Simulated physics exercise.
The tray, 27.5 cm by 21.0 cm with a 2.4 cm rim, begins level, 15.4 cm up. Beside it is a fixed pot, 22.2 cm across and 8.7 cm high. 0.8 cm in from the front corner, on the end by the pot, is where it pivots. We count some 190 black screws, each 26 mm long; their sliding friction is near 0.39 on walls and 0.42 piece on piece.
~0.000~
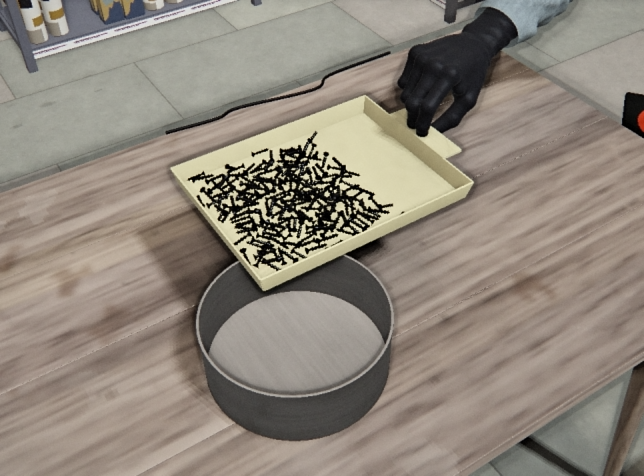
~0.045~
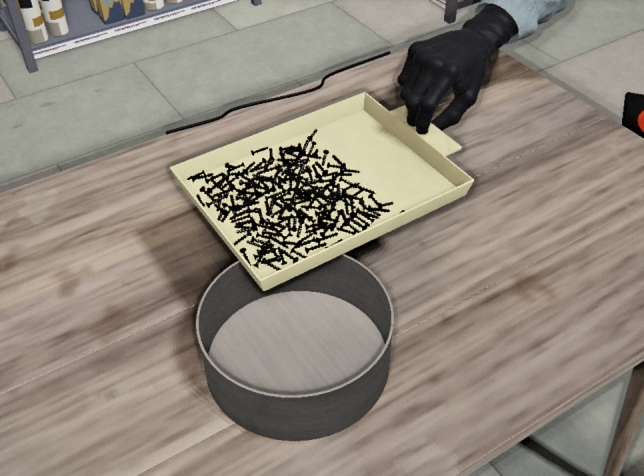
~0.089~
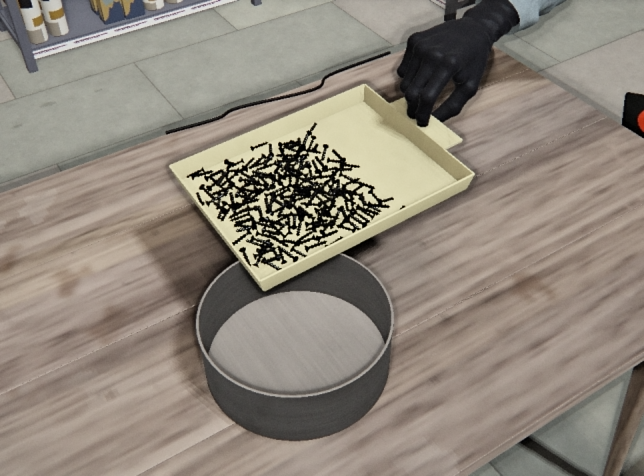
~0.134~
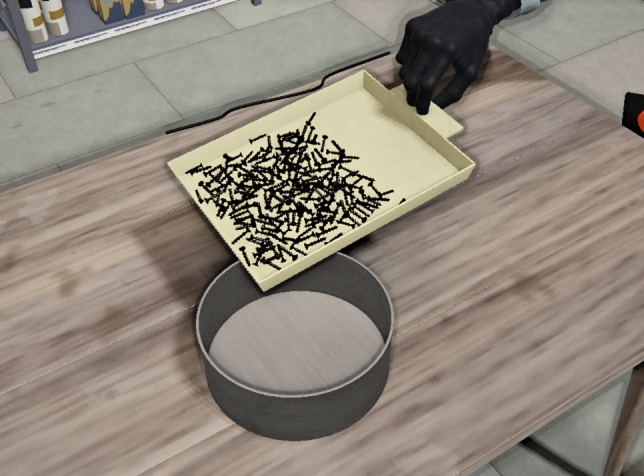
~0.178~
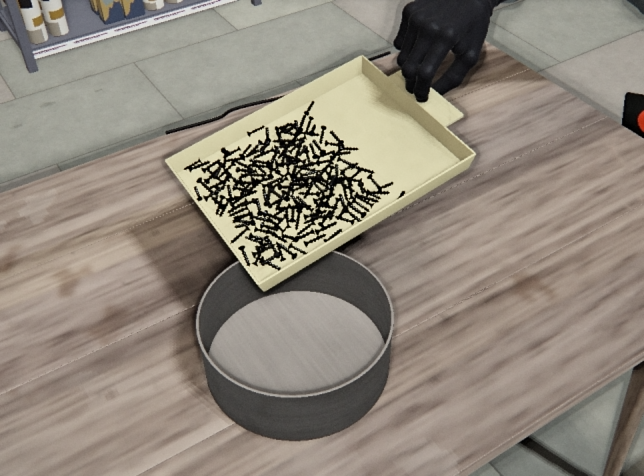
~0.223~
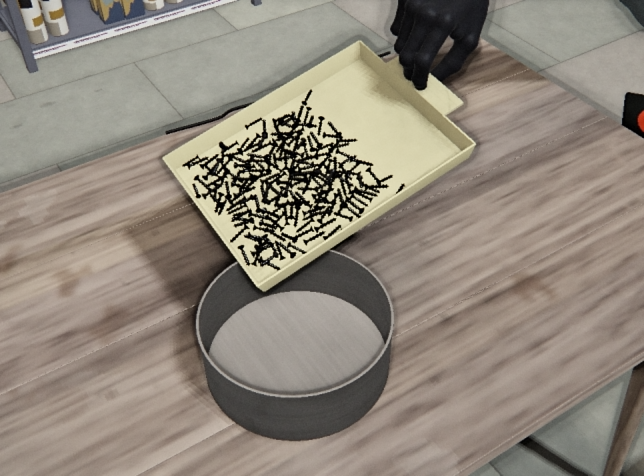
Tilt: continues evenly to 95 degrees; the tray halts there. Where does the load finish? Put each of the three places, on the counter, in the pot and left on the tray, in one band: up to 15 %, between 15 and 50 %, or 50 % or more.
Counter: Between 15 and 50 %; pot: 50 % or more; tray: Up to 15 %.
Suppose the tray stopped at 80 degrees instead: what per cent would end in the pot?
I'd put it at close to 70 per cent.
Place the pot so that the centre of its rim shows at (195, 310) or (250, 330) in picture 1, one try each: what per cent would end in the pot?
That gives roughly 95 per cent and then 100 per cent.
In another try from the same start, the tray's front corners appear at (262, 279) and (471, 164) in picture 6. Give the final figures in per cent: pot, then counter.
In the pot: 95 per cent; on the counter: 5 per cent.
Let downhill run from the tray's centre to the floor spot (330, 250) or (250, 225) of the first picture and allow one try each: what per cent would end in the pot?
First try: About 95 percent; second try: About 40 percent.
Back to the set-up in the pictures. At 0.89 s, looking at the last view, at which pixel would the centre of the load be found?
Look near (220, 261) in the last picture.
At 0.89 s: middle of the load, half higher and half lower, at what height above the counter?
Height: Around 18 cm.
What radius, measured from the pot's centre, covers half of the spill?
Distance: Around 16 cm.
After 0.63 s, tilt 54 degrees; the tray holds 100 %, the pot 0 %.
Then, at 0.89 s, tilt 79 degrees; the tray holds 80 %, the pot 5 %.
Then, at 1.27 s, tilt 95 degrees; the tray holds 0 %, the pot 60 %.
In the end, at 2.3 s, counter 35 %, pot 65 %, tray 0 %.
